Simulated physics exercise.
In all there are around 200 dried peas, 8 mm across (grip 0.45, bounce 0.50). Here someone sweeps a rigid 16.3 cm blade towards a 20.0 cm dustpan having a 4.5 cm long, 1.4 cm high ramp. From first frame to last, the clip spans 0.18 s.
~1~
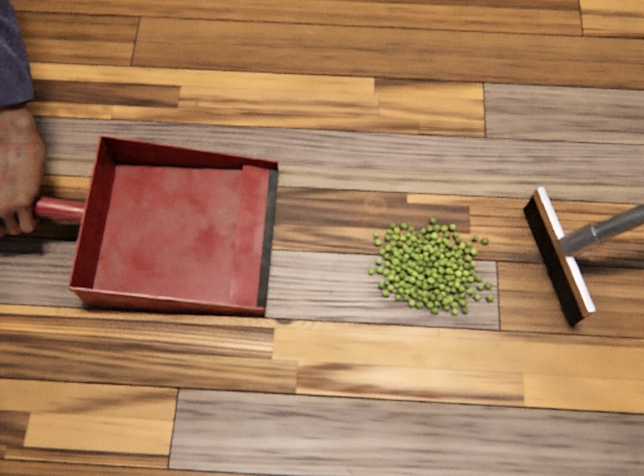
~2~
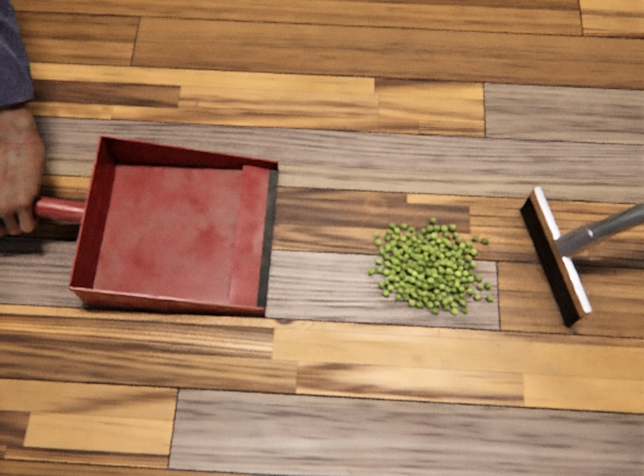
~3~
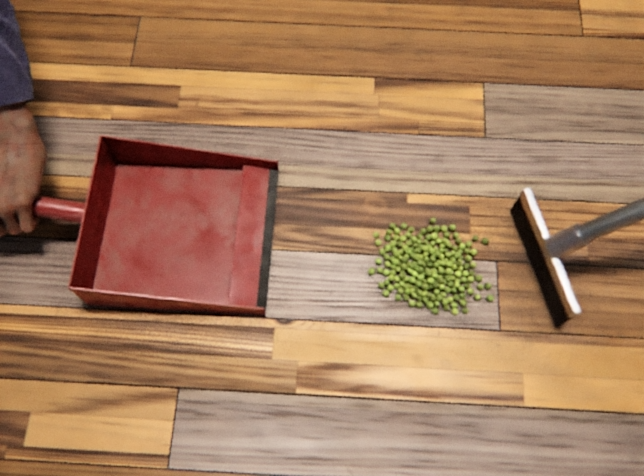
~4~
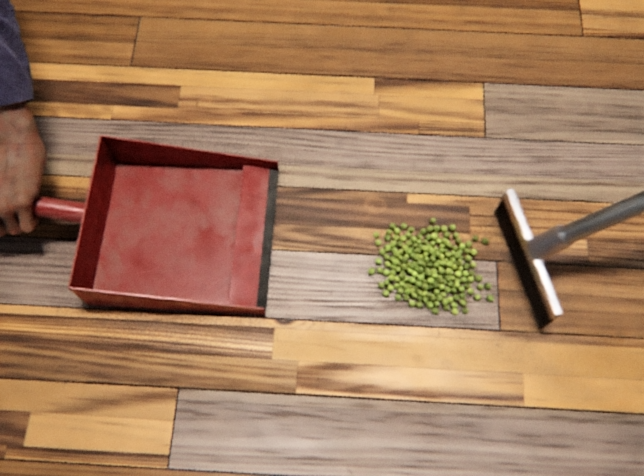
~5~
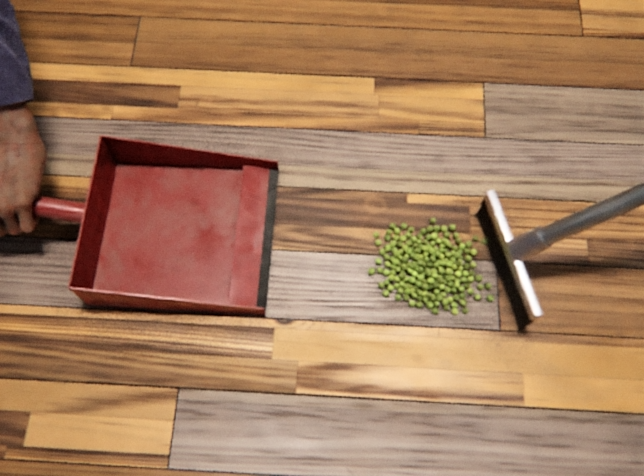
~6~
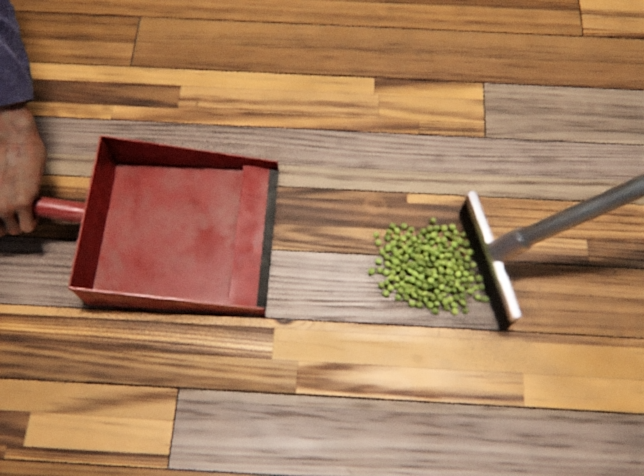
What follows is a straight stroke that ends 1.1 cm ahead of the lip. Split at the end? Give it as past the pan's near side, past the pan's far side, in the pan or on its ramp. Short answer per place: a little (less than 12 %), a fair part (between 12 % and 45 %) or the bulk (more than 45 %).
Near side - a fair part, far side - a little, pan - a fair part.
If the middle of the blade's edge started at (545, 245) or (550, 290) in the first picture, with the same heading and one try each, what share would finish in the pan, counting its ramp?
I'd put it near 15 per cent for the first and near 15 per cent for the second.
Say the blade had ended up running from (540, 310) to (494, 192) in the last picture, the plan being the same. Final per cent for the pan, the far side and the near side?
The pan gets 10, the far side 0 and the near side 35.
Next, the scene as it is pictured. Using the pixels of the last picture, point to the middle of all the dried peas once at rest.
Roughly pixel (270, 296).
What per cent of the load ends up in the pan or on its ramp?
Estimate: Close to 20 %.
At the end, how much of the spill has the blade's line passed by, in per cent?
Near 15 percent, give or take.
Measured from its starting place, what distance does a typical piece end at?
Roughly 22 cm.
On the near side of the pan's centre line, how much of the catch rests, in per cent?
Estimate: Close to 90 %.
Then, 0.18 s after the last picture, middle of the blade 15 cm from the lip; 0 % over the lip, far side 0 %, near side 20 %.
Then, 0.31 s after the last picture, middle of the blade 7 cm from the lip; 0 % over the lip, far side 0 %, near side 30 %.
Then, 0.56 s after the last picture, middle of the blade 4 cm from the lip; 20 % over the lip, far side 5 %, near side 40 %.
In the end, near side 40 %, far side 5 %, pan 20 %, in front of the lip or behind the blade 40 %.
